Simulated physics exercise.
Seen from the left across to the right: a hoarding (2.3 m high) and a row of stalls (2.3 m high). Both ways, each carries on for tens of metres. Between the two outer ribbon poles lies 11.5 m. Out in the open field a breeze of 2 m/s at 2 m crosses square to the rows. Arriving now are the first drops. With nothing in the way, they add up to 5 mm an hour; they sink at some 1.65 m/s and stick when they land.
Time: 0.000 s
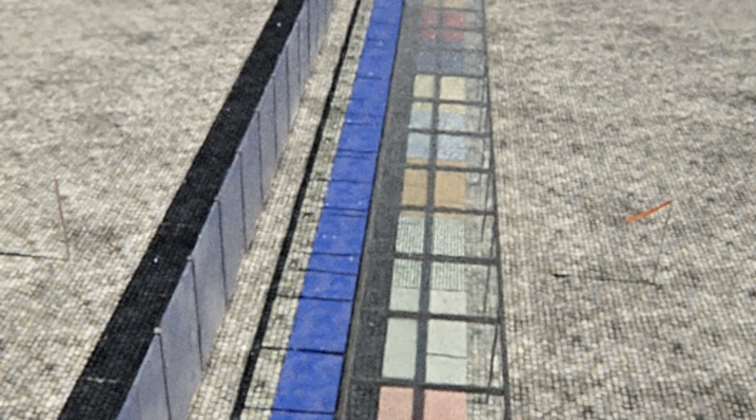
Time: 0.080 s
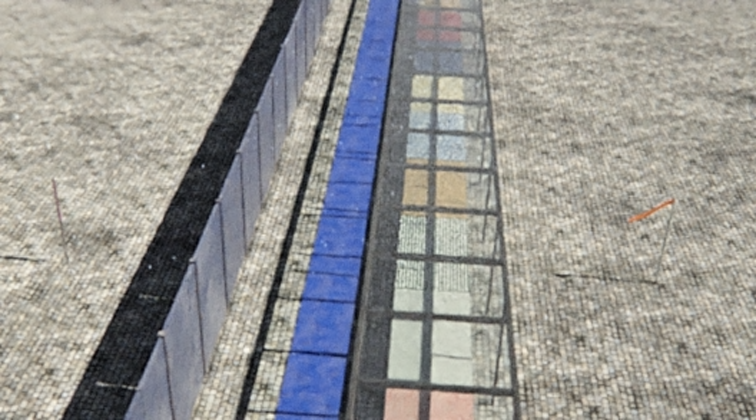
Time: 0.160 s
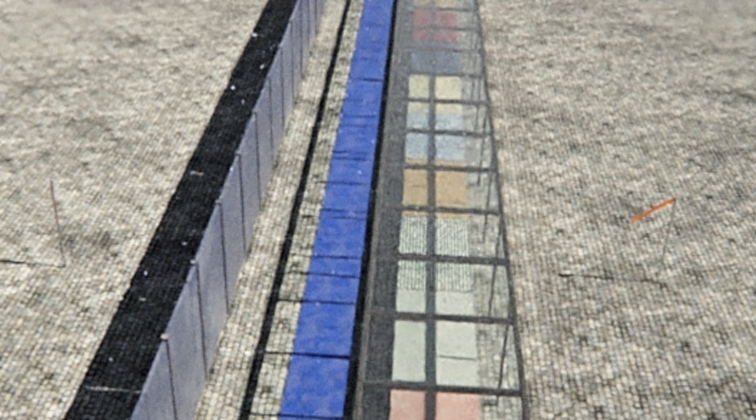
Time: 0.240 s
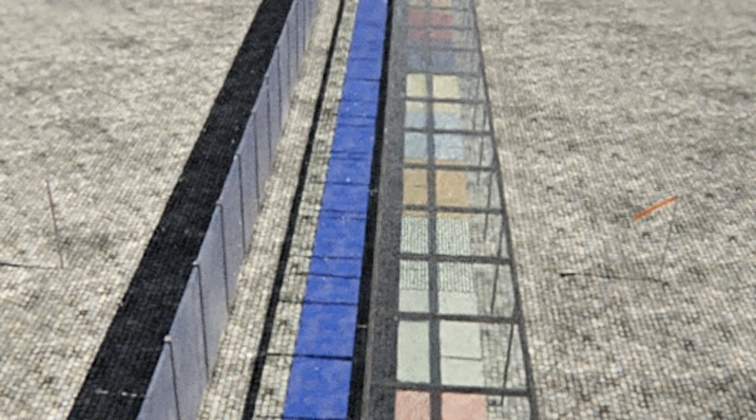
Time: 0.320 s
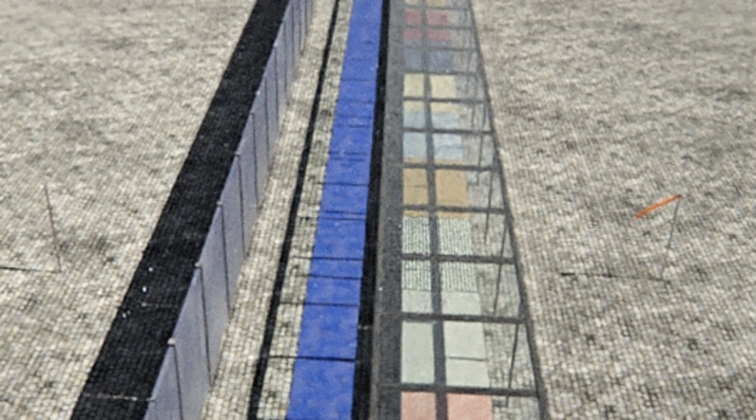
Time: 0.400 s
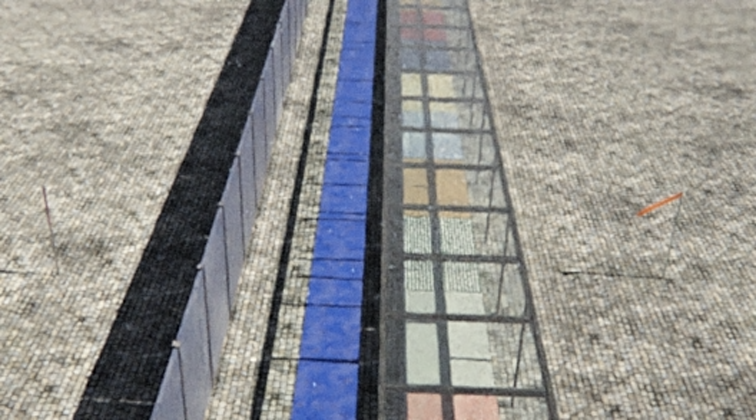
A bright blue strip ran between a black-topped wall and a glassy row of colored squares on speckled gray ground, and the whole view shifted only slightly, with nothing else clearly moving.
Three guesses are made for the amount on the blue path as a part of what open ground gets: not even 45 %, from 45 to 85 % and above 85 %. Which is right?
On the blue path: Less than 45 % of what open ground gets.
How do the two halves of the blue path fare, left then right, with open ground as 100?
I'd put the left at around 50 % and the right at around 1 %.
In 10 minutes the blue path collects 0.2 mm against 0.8 mm in the open.
In 30 minutes the blue path collects 0.6 mm against 2.5 mm in the open.
In 60 minutes the blue path collects 1.2 mm against 5.0 mm in the open, so the blue path has 25 % of the open amount; the left half of it has 49 %, the right half 1 %.
